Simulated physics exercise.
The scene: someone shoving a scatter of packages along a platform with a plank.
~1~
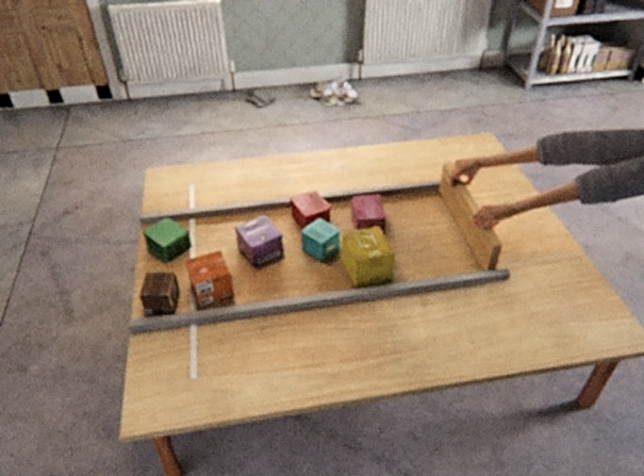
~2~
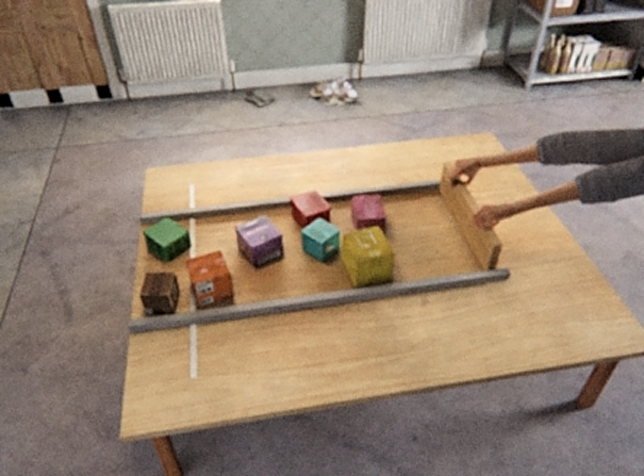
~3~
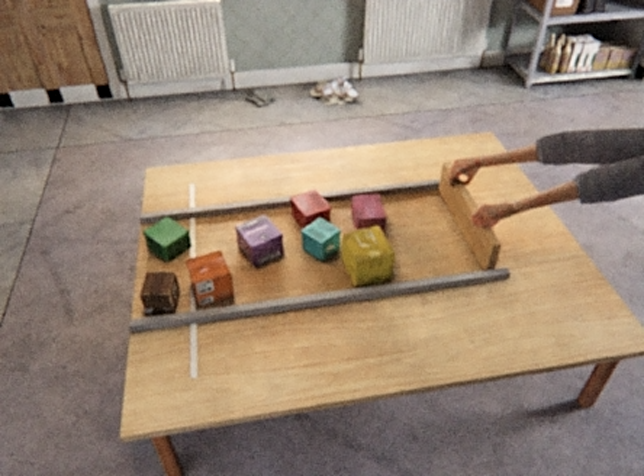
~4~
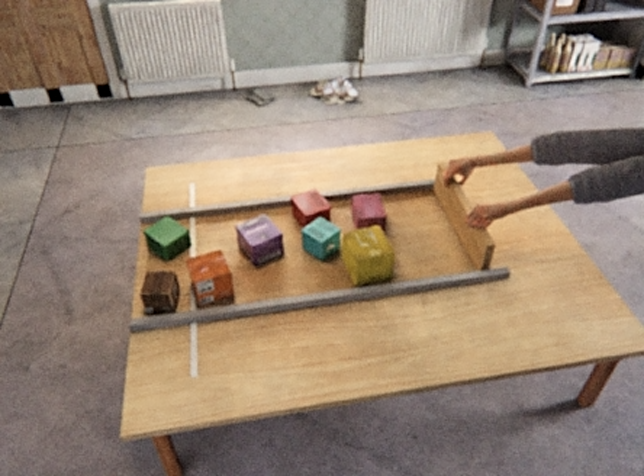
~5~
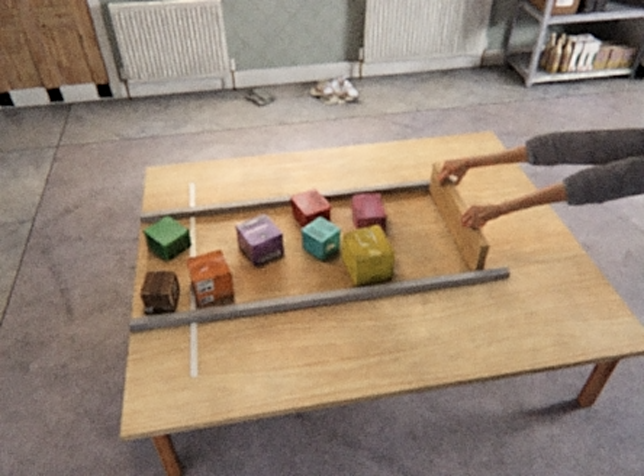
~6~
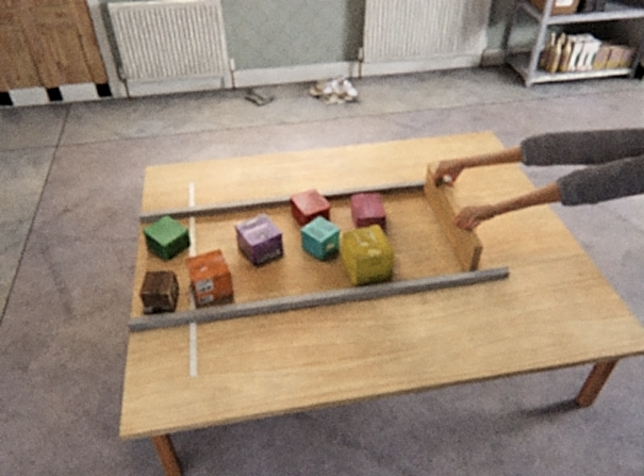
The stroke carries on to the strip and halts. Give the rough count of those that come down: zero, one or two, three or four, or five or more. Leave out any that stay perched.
In the end the number that fall off is three or four.
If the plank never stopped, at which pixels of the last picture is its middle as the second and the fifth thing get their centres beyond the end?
Its middle is around (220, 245) and later (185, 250).
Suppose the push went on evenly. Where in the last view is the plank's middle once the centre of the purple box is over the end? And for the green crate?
About (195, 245), and (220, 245) for the other.
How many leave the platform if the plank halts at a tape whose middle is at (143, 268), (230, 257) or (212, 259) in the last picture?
In that order 8, 0 and 2.
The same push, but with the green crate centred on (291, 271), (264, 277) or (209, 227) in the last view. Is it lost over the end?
Place by place, it remains up; stays on; falls.
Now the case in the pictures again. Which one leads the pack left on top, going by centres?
The red tote ends nearest.
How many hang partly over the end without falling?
Overhanging: 1.
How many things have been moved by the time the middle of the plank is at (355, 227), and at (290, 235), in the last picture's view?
First 4, then 5.
Soon after, none off yet; brown parcel at rest near (160, 292); green crate at rest near (168, 238); orange parcel at rest near (210, 277).
After that, none off yet; brown parcel displaced a little near (147, 294); green crate displaced a little near (155, 235); orange parcel displaced about its own width near (181, 284).
In the end, the number that fall off is three or four; gone, purple box, orange parcel, green crate and brown parcel.
